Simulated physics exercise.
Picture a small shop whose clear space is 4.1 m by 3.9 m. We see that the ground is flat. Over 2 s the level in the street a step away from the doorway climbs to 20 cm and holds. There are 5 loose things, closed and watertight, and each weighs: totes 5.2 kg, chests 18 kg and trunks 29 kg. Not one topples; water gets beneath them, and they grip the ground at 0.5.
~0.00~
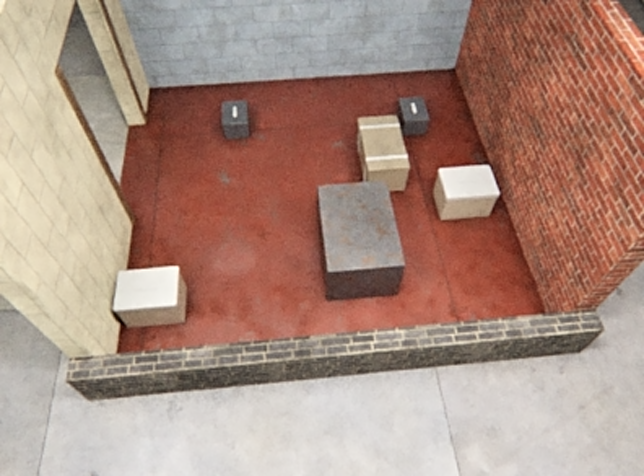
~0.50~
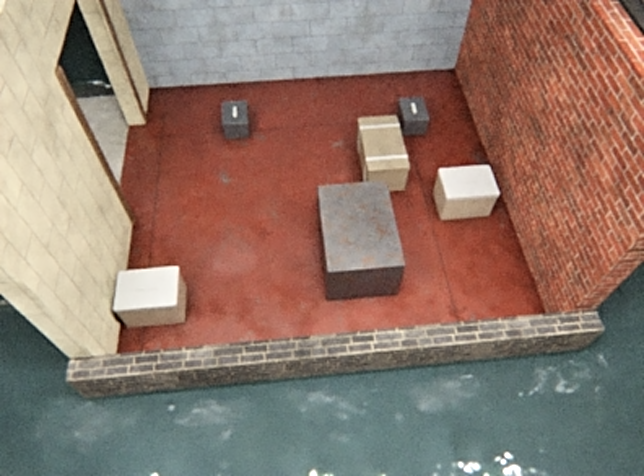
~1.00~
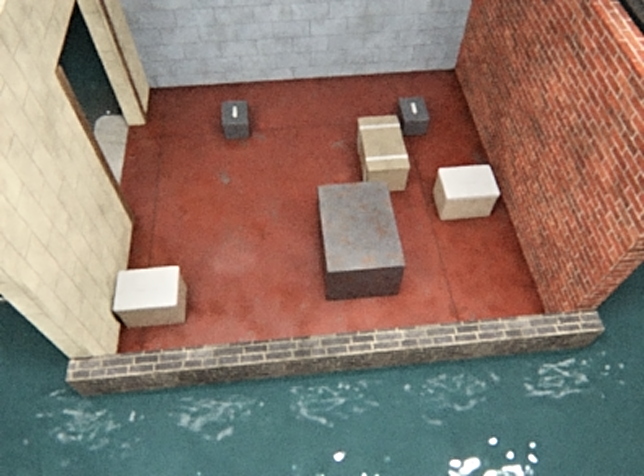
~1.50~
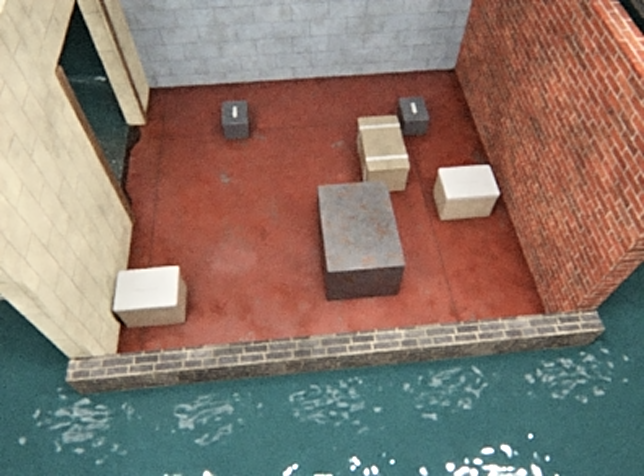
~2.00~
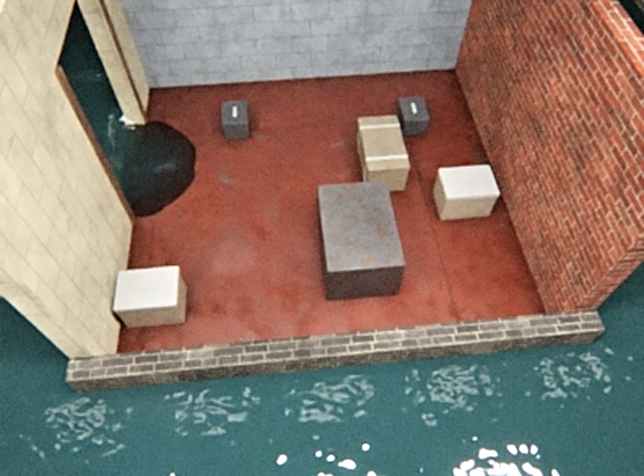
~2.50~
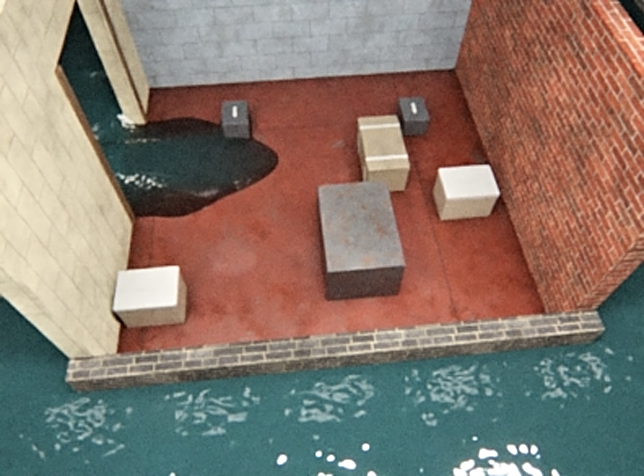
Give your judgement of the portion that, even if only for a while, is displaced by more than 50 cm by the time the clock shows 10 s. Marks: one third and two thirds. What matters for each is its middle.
Most of them shift that far, two thirds or more.
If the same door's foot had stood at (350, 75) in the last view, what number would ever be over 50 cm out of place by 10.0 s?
Then 4 of them would.
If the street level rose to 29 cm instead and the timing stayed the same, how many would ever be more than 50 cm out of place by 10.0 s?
With that change, 5 of them.
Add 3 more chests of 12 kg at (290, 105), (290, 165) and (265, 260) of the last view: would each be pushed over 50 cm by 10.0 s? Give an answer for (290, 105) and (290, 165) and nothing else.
Taking them in order, the first is beyond that distance and the second is beyond that distance.
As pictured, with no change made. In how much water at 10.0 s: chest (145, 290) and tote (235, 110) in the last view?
About 7 and 13 cm.
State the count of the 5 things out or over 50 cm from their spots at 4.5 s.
The number by then is 1.
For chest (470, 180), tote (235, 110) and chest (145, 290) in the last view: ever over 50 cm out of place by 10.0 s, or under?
In that order: Above the mark, above the mark, below the mark.
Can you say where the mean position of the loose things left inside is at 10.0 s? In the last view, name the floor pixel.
Close to pixel (408, 233).
After 3.5 s 1 of 5 are over 50 cm from their spots; 0 afloat.
After 4.5 s 1 of 5 are over 50 cm from their spots; 0 afloat.
After 7.0 s 3 of 5 are over 50 cm from their spots; 3 afloat.
After 10.0 s 4 of 5 are over 50 cm from their spots, and 4 have been at some point; 4 afloat.
